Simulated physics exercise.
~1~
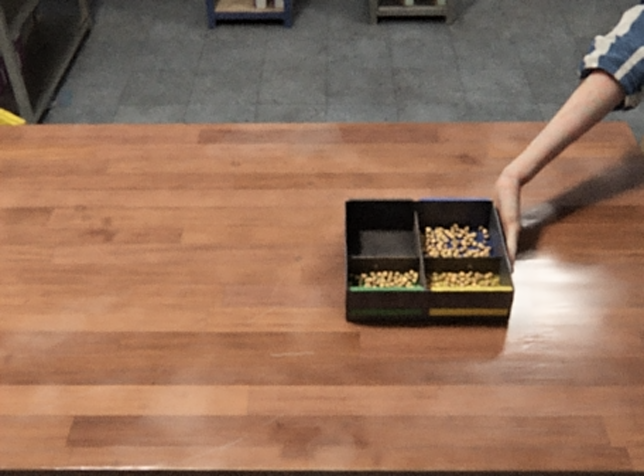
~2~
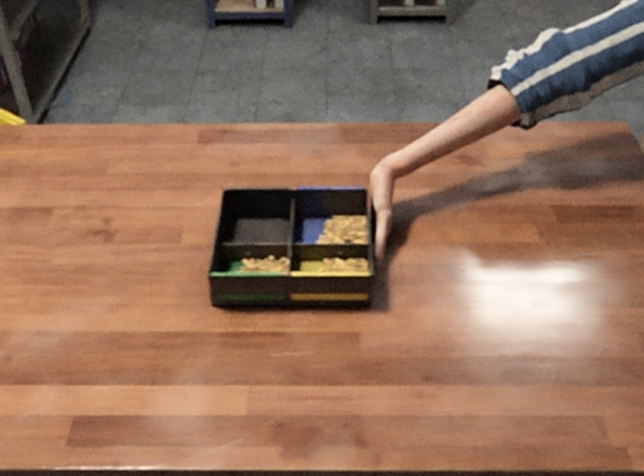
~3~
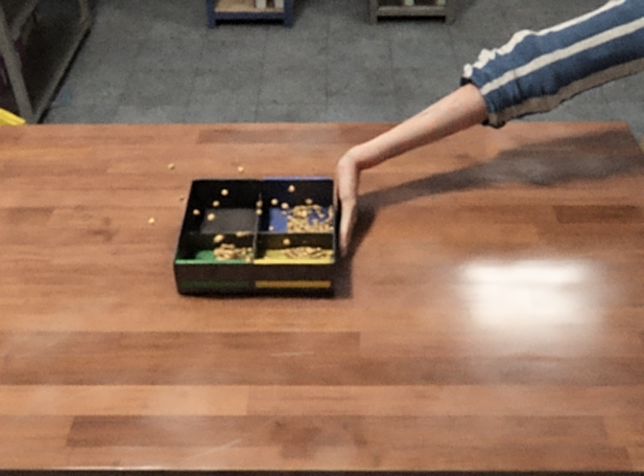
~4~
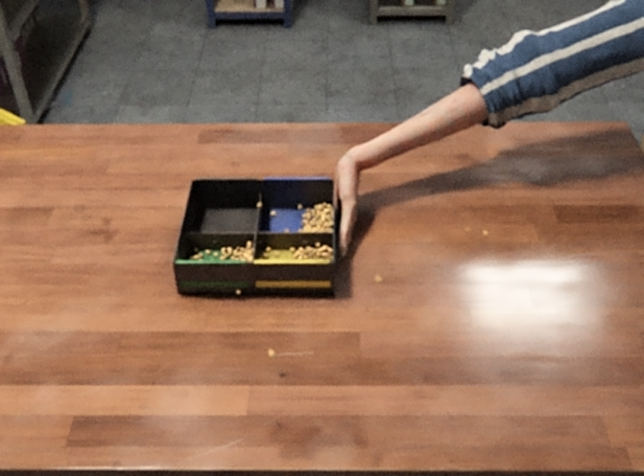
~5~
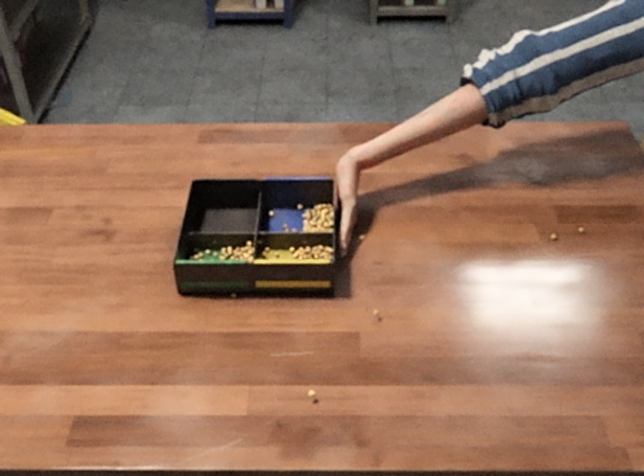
Drawer tray of dried chickpeas sliding left under a hand across a wooden table, stopping as a few chickpeas scatter out.
